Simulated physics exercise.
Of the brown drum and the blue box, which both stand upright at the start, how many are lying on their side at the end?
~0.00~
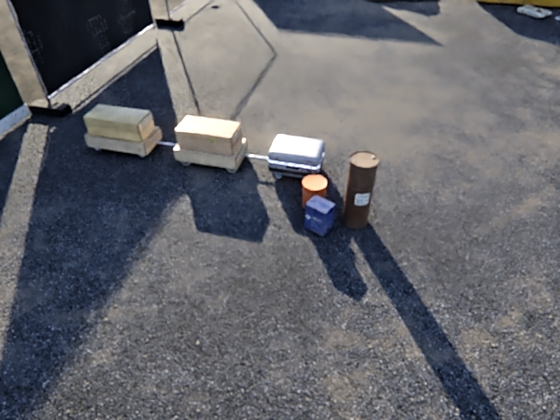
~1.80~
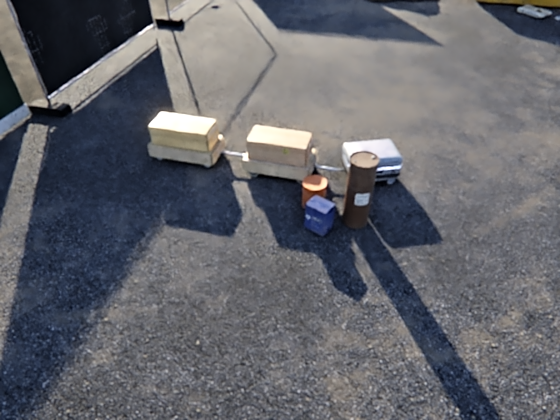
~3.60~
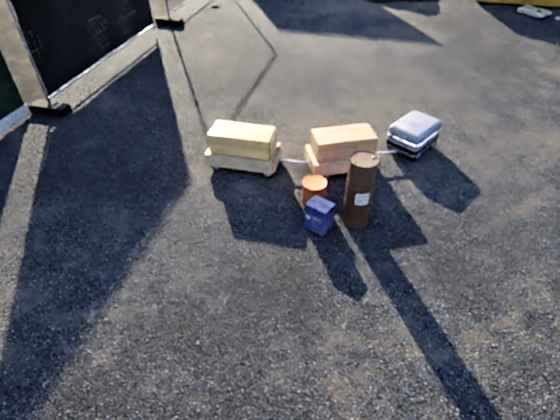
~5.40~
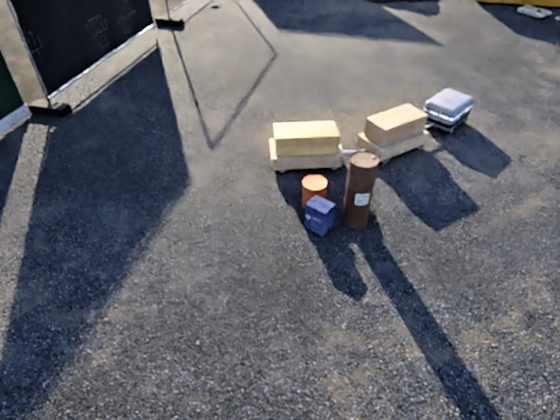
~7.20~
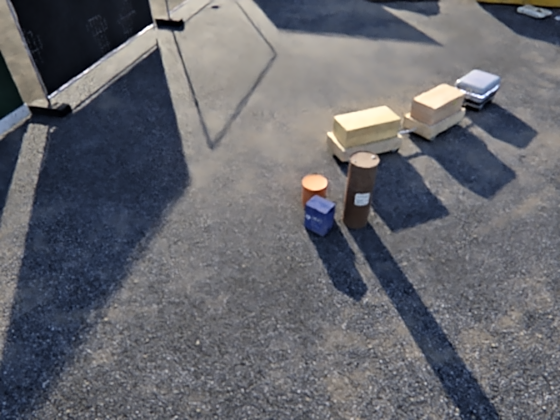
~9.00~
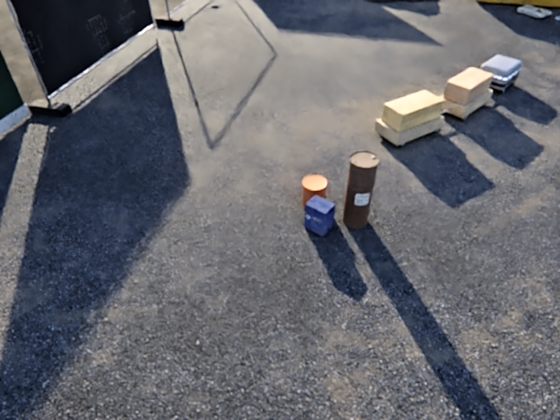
None of them are lying on their side, as both the brown drum and the blue box are still upright at the end.
A small silver-blue tug pulls two low carts, each topped with a pale tan block, across sunlit dark asphalt, seen from above at an angle. A tall brown drum, a blue box and an orange pail stand close together near the middle, with a dark panel at the upper left. The tug leads the carts rightward, passing just behind the group, then curves away toward the upper right. The carts follow it around the bend one after the other. At the end the line stretches toward the upper right, and the drum, box and pail stand where they were.
